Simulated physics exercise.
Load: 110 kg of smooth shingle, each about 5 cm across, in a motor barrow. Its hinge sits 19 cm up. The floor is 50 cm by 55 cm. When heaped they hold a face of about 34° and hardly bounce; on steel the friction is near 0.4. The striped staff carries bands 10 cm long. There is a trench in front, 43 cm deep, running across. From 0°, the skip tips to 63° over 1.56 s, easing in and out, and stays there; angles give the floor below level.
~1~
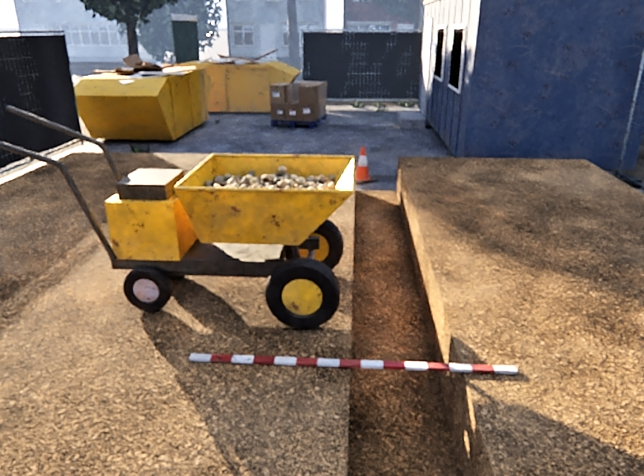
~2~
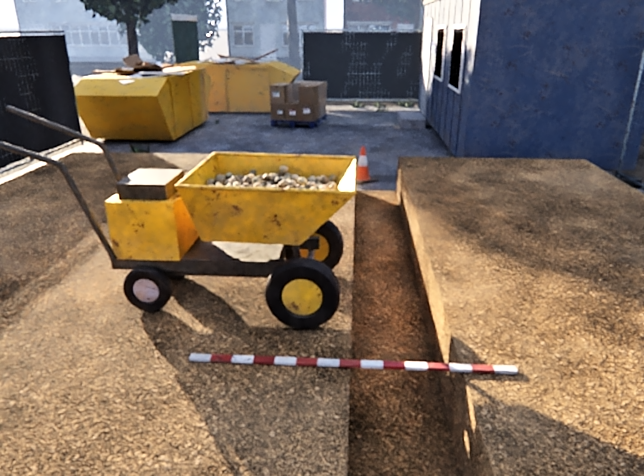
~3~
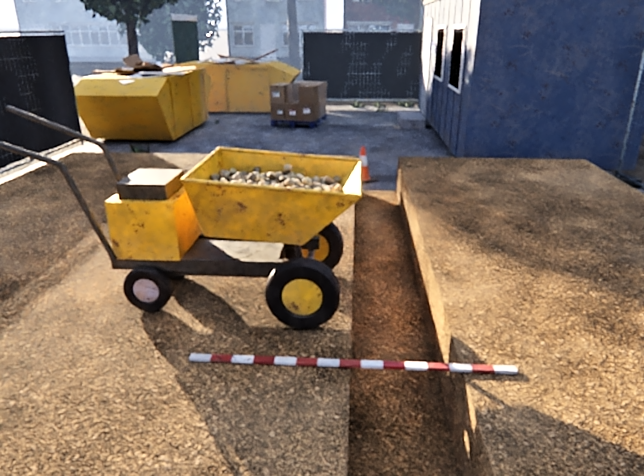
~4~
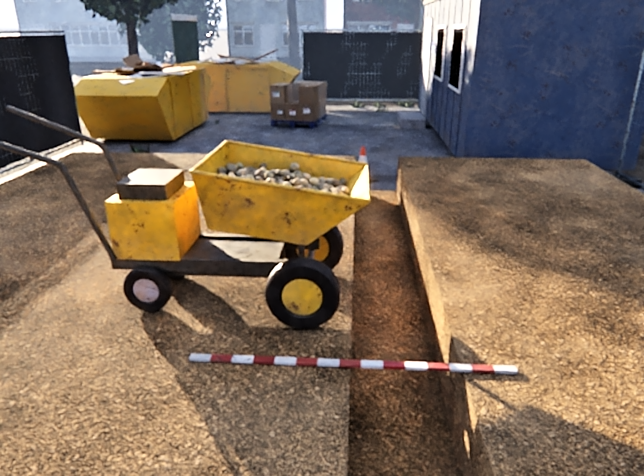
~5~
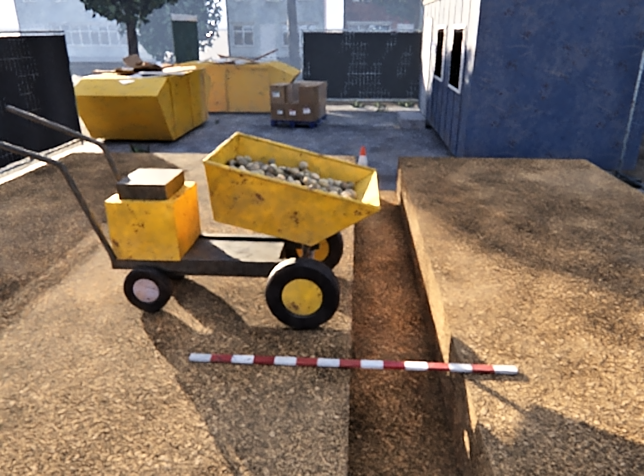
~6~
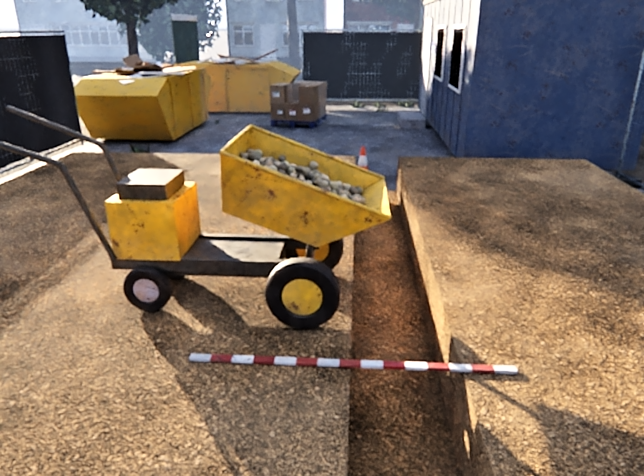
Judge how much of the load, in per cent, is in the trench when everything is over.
I judge it at about 51 per cent.
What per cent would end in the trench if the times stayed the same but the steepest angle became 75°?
Near 55 per cent then.
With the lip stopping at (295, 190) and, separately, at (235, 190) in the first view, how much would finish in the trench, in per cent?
The first start gives about 100 per cent, the second about 85.
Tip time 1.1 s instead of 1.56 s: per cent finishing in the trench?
Probably about 45 in a hundred.
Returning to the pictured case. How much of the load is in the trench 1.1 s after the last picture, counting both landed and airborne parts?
Approx. 15 % of the load.
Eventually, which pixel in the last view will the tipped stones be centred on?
At about pixel (434, 350) in the last view.
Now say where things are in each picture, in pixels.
In the first picture, lip at (353, 192), floor tilted 0°, highest stones at (263, 179).
In the second picture, the skip is at 1°, its lip at (355, 193); the top of the load is at (256, 178).
In the third picture, the skip is at 4°, its lip at (361, 196); the top of the load is at (245, 177).
In the fourth picture, lip at (370, 201), floor tilted 9°, highest stones at (245, 171).
In the fifth picture, the skip is at 14°, its lip at (380, 209); the top of the load is at (245, 164).
In the sixth picture, the skip is at 21°, its lip at (391, 218); the top of the load is at (253, 156).
Then, 0.6 s after the last picture the floor is at 53°, 100 % in the skip; the foremost stones are at (408, 243).
Then, 1.1 s after the last picture the floor is at 63°, 59 % in the skip, 15 % in the trench, 27 % past the trench; the foremost stones are at (510, 309).
Then, 1.4 s after the last picture the floor is at 63°, 28 % in the skip, 25 % in the trench, 47 % past the trench; the foremost stones are at (598, 324).
Then, 3.4 s after the last picture the floor is at 63°, 0 % in the skip, 51 % in the trench, 49 % past the trench; the foremost stones are past the picture's edge.
